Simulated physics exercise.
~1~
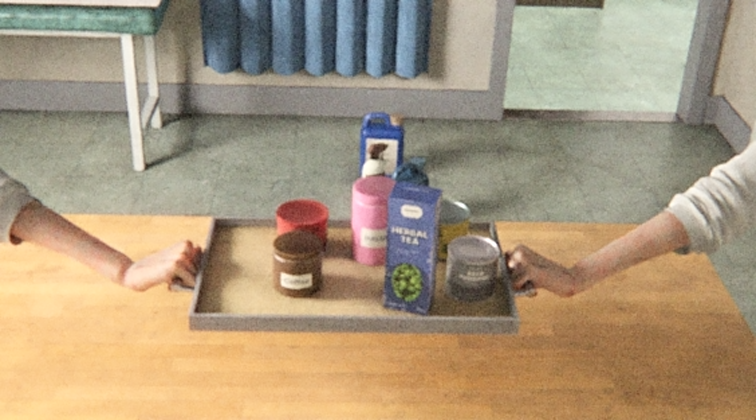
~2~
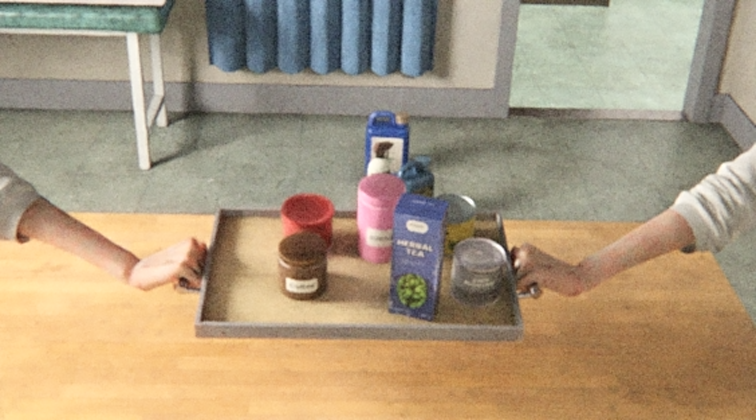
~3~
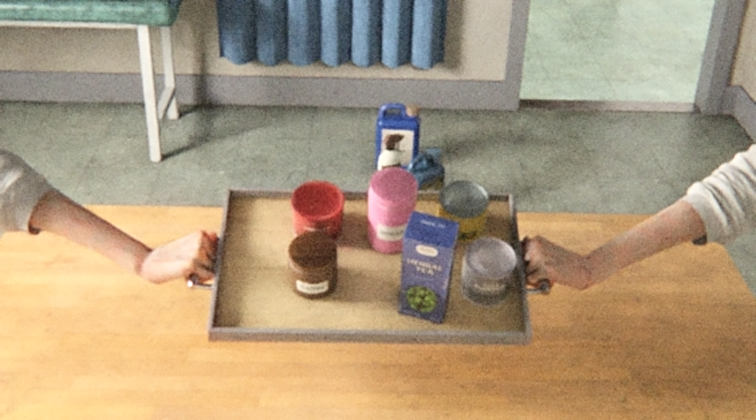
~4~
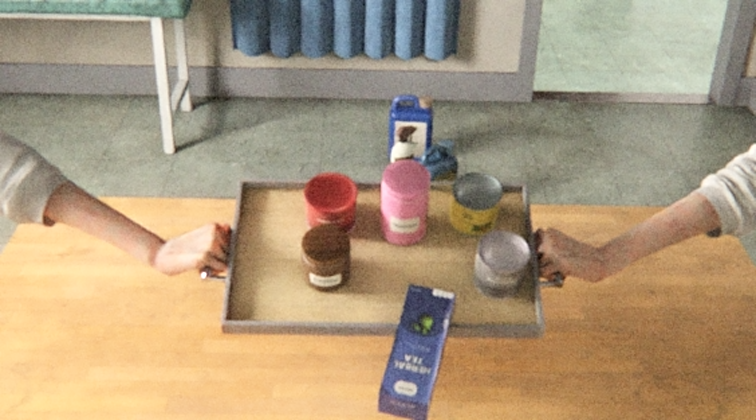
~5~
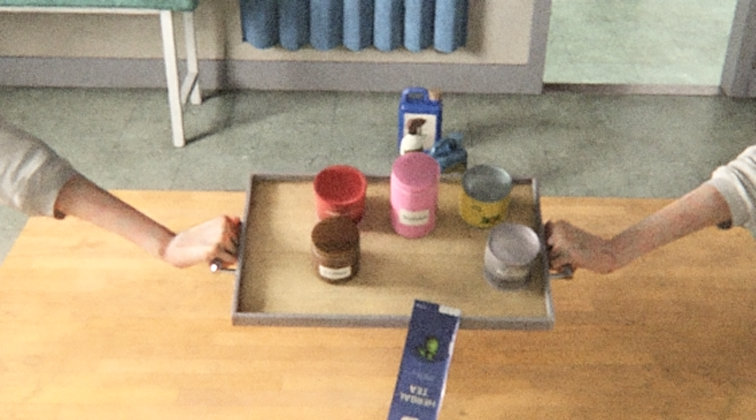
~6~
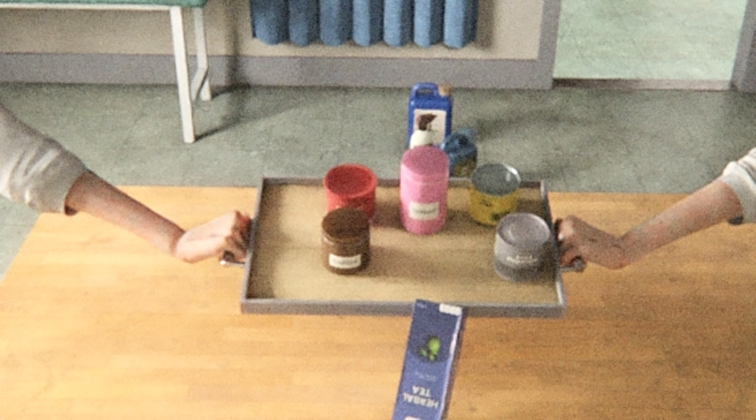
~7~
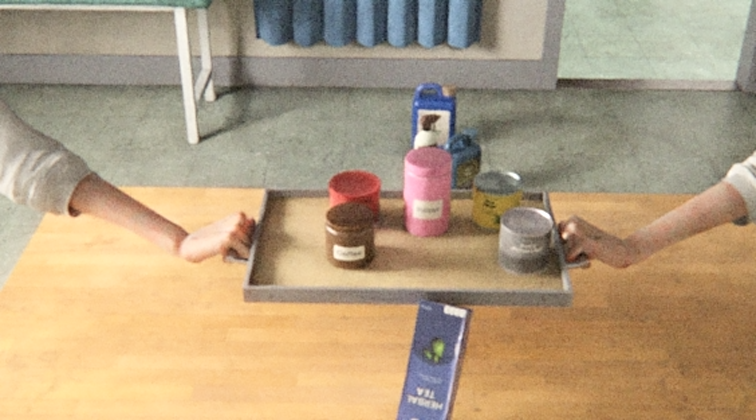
A blue herbal tea carton toppled off the near edge of a tray as two hands tipped it forward, landing on the wooden table, while the jars, tub and tins stayed aboard and the hands brought the tray back almost level.
